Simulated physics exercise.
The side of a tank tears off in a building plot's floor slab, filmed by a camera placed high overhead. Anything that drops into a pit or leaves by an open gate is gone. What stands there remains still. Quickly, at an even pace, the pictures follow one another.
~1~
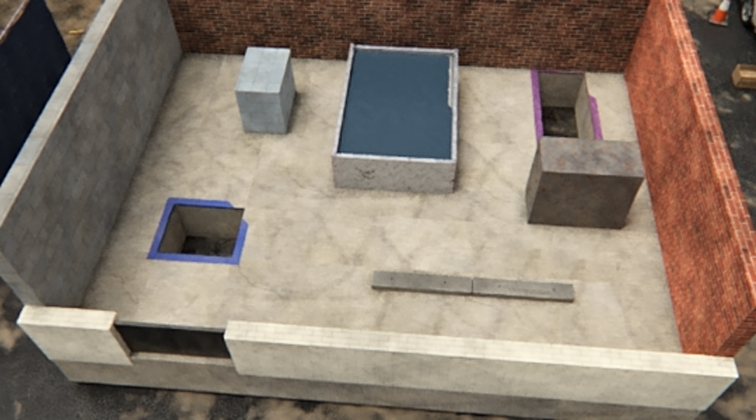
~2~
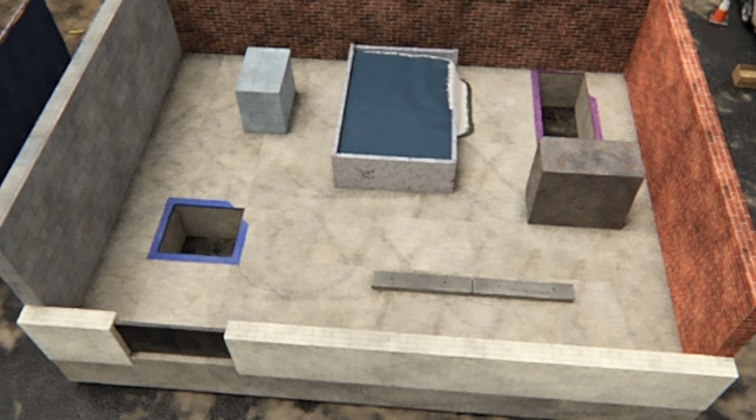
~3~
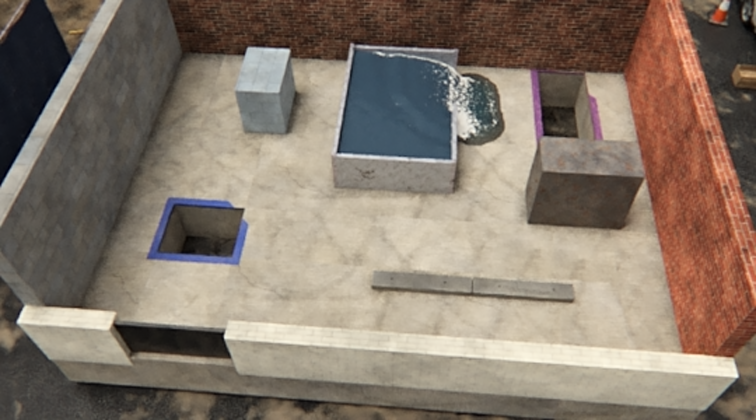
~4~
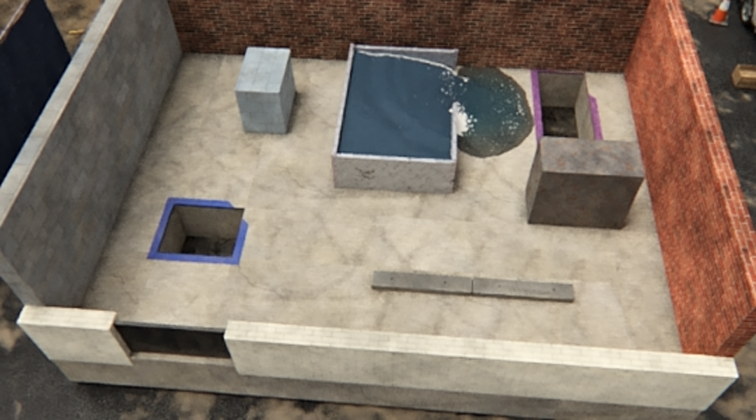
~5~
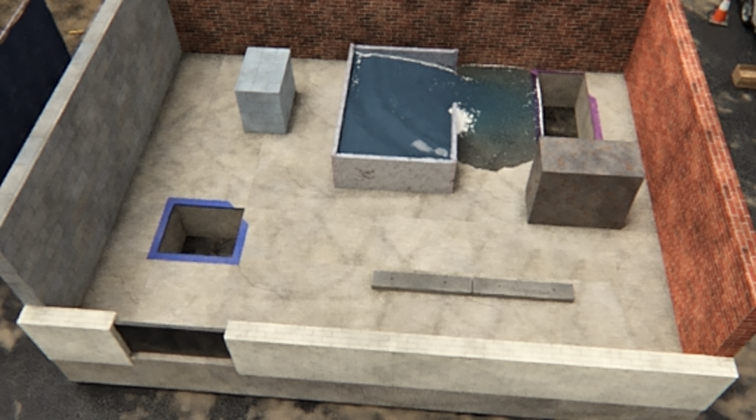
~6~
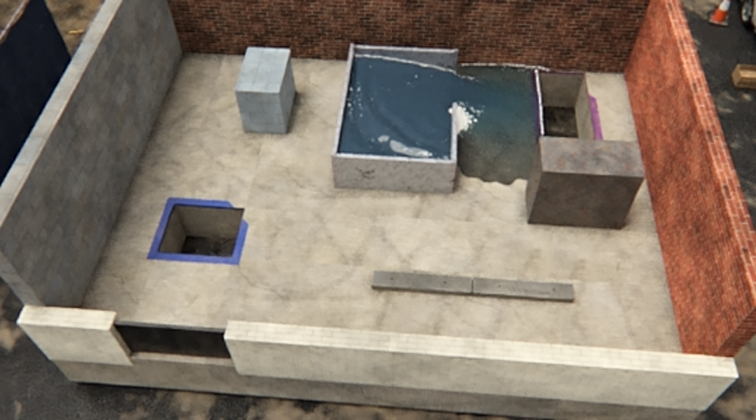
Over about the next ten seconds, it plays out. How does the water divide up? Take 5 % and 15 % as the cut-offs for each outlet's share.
The gate will receive a cut falling short of five per cent. The blue pit will receive a cut falling short of five per cent. The purple pit will receive a cut exceeding fifteen per cent.
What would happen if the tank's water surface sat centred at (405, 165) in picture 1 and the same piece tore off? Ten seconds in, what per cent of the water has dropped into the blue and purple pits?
Shares - blue: 2 in a hundred; purple: 55 in a hundred.
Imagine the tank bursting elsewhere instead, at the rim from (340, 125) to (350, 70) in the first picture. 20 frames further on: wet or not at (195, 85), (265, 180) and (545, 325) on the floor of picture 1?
In the order asked: Sodden, sodden, out of reach.
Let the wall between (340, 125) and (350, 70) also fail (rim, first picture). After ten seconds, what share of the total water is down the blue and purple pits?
Per cent: Blue 35, purple 10.
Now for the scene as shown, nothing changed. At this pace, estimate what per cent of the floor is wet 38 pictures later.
By my count, 20 percent.
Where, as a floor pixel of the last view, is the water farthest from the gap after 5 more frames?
Point: (643, 183) in the last picture's pixels.
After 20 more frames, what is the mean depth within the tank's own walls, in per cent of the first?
Close to 42 in a hundred.
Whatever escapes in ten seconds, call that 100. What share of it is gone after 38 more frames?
Roughly 85 %.
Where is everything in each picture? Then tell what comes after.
In the first frame, still water in the water tank at (399, 103).
In the second frame, water pours out at (452, 97) and has run to (461, 83).
In the third frame, the front is at (493, 136), out from the gap at (451, 99).
In the fourth frame, water pours out at (451, 101) and has run to (529, 122).
In the fifth frame, water pours out at (451, 100) and has run to (536, 79).
In the sixth frame, the front is at a hidden place, out from the gap at (451, 100).
A moment on, water covers 10 % of the floor; the gate 0 %, the blue pit 0 %, the purple pit 13 %.
Next, water covers 15 % of the floor; the gate 0 %, the blue pit 0 %, the purple pit 28 %.
Then, water covers 20 % of the floor; the gate 0 %, the blue pit 0 %, the purple pit 44 %.
Later, water covers 20 % of the floor; the gate 0 %, the blue pit 0 %, the purple pit 61 %.
In the end, water covers 25 % of the floor; the gate 0 %, the blue pit 0 %, the purple pit 74 %.
